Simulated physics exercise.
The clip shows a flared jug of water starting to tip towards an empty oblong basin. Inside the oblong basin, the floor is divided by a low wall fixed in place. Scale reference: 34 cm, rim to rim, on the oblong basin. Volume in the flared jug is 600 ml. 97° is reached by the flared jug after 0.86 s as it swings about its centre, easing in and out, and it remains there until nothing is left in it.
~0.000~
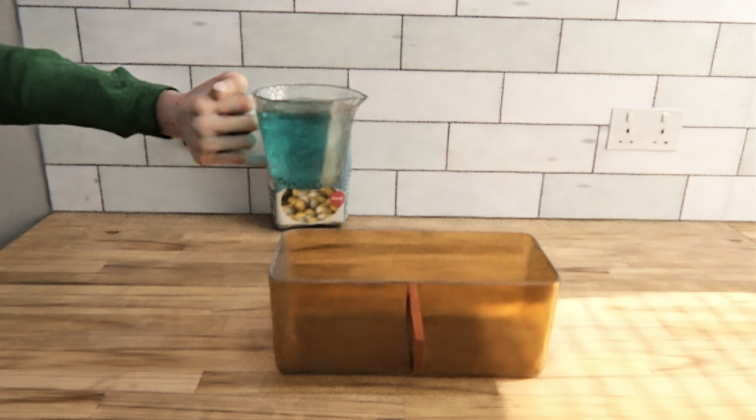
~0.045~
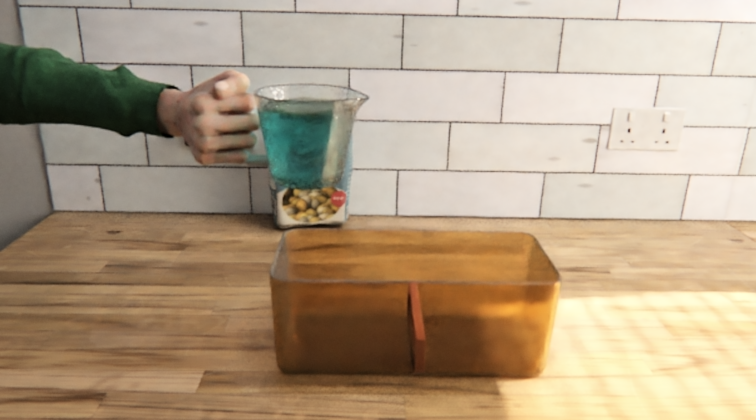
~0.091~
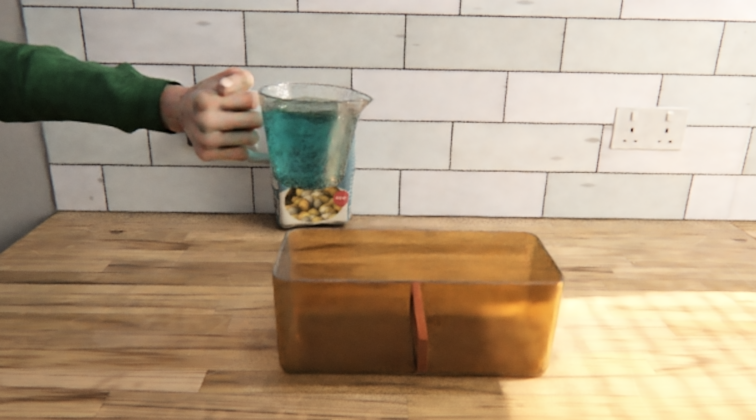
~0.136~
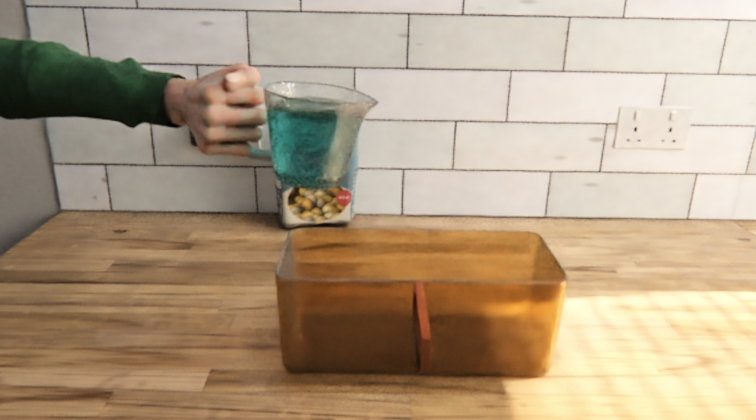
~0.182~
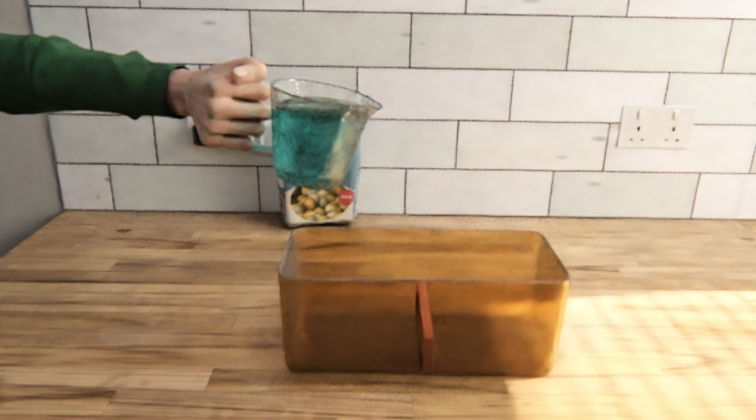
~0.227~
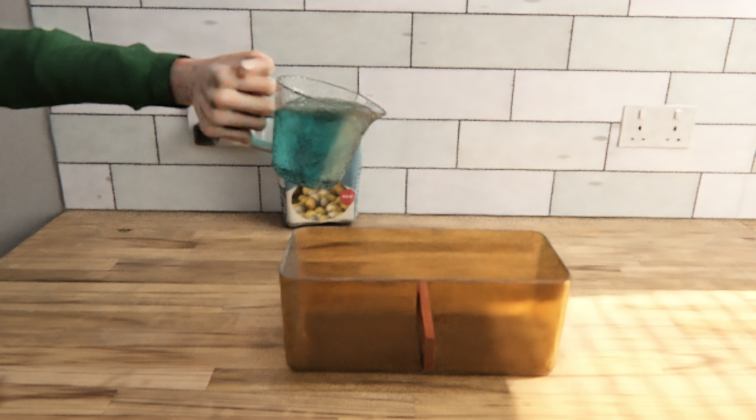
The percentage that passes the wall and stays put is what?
It is about 57 per cent.
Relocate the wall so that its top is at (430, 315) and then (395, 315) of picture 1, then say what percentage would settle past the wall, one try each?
The first gives near 25 per cent and the second near 90 per cent.
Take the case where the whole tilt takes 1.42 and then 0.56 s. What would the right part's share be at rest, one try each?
Result: 65 per cent, then 45 per cent.
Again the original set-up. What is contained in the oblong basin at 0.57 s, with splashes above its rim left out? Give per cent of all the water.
I'd put it near 10 percent.
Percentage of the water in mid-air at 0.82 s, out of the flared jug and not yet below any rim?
Near 18 in a hundred.
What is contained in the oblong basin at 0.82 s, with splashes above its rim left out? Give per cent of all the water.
About 68 %.
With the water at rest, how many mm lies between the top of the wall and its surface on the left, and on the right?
About 36 mm on the left, about 30 mm on the right.
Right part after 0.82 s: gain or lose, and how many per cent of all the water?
Change in share is positive, near 10 percent.
After 0.57 s the tilt is 72° and 65 per cent is still to pour, 1 is left of the wall and 9 right of it.
After 0.82 s the tilt is 96° and 15 per cent is still to pour, 19 is left of the wall and 48 right of it.
After 1.08 s the tilt is 97° and 1 per cent is still to pour, 39 is left of the wall and 57 right of it.
After 1.36 s the tilt is 97° and 0 per cent is still to pour, 42 is left of the wall and 57 right of it.
In the end 42 per cent lies left of the wall, 57 right of it and 1 outside.
